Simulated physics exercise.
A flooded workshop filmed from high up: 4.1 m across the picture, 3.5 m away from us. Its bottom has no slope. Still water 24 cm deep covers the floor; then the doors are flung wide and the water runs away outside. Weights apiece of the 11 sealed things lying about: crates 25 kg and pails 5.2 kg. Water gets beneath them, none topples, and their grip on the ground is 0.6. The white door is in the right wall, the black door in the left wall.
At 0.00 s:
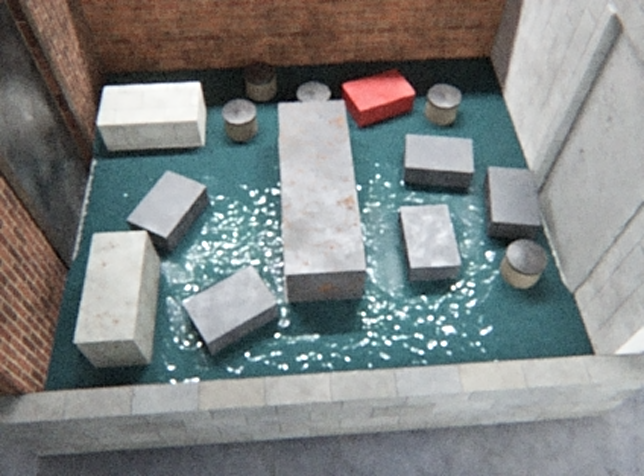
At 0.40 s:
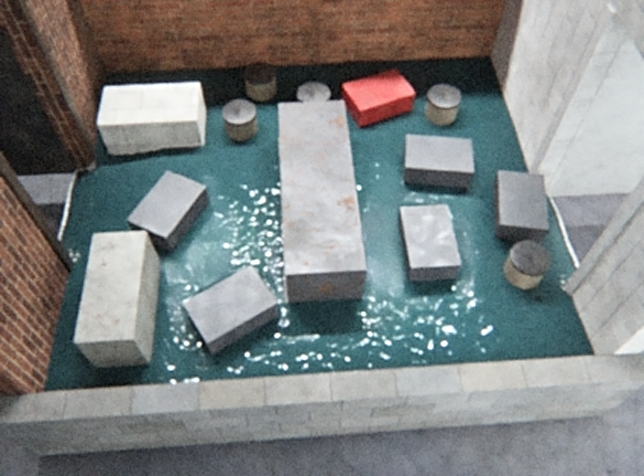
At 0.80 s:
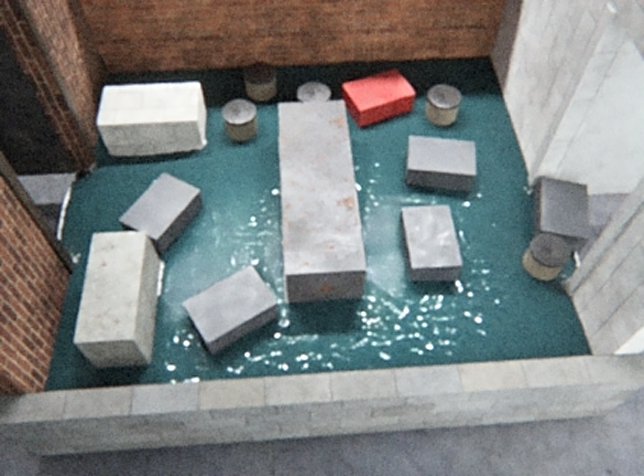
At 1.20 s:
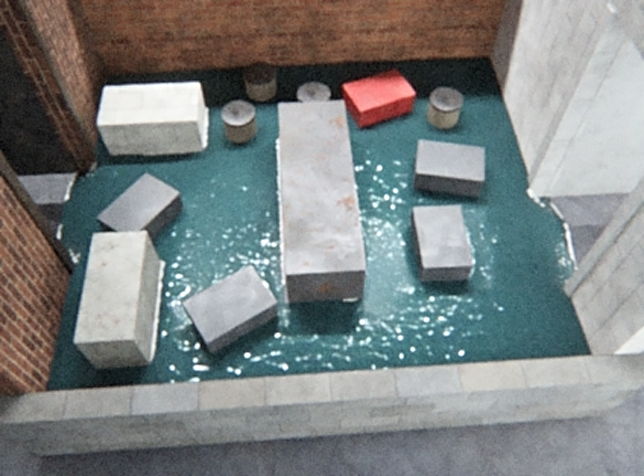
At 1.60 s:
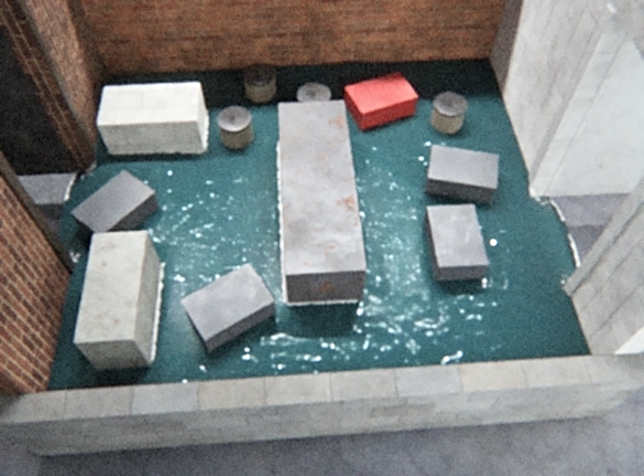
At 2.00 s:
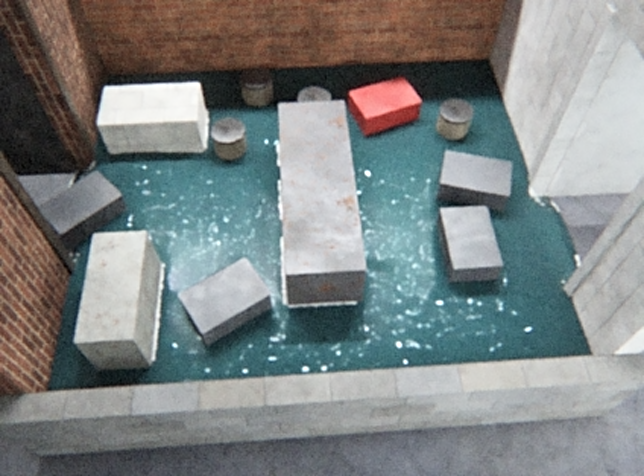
Water and floating crates shift inside a flooded brick-and-stone workshop, seen from high above by a camera that stays still. Grey crates and round pails sit around a long grey block in green water, with pale blocks at left and a red crate at the back. Openings appear in both side walls, a grey crate and a pail leave through the right, another grey crate drifts into the left opening, and the red crate edges rightward.
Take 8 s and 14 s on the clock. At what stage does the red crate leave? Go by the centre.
It leaves after the second time or never.
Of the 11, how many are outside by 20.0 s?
By then 8.
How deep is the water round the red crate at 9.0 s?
About 10 cm.
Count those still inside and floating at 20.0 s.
At that moment 0.
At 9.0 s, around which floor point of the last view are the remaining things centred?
Around (253, 193).
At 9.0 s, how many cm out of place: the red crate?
About 80 cm.
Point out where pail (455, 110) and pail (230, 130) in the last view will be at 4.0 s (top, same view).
Near (475, 147) and (140, 173).
After 4.0 s the red crate is near (391, 119), 0.4 m from its start, afloat; 4 of 11 are out; 7 afloat.
After 9.0 s the red crate is near (411, 164), 0.9 m from its start, aground; 7 of 11 are out; 2 afloat.
After 16.0 s the red crate is near (412, 165), 0.9 m from its start, aground; 8 of 11 are out; 0 afloat.
After 20.0 s the red crate is near (412, 165), 0.9 m from its start, aground; 8 of 11 are out; 0 afloat.
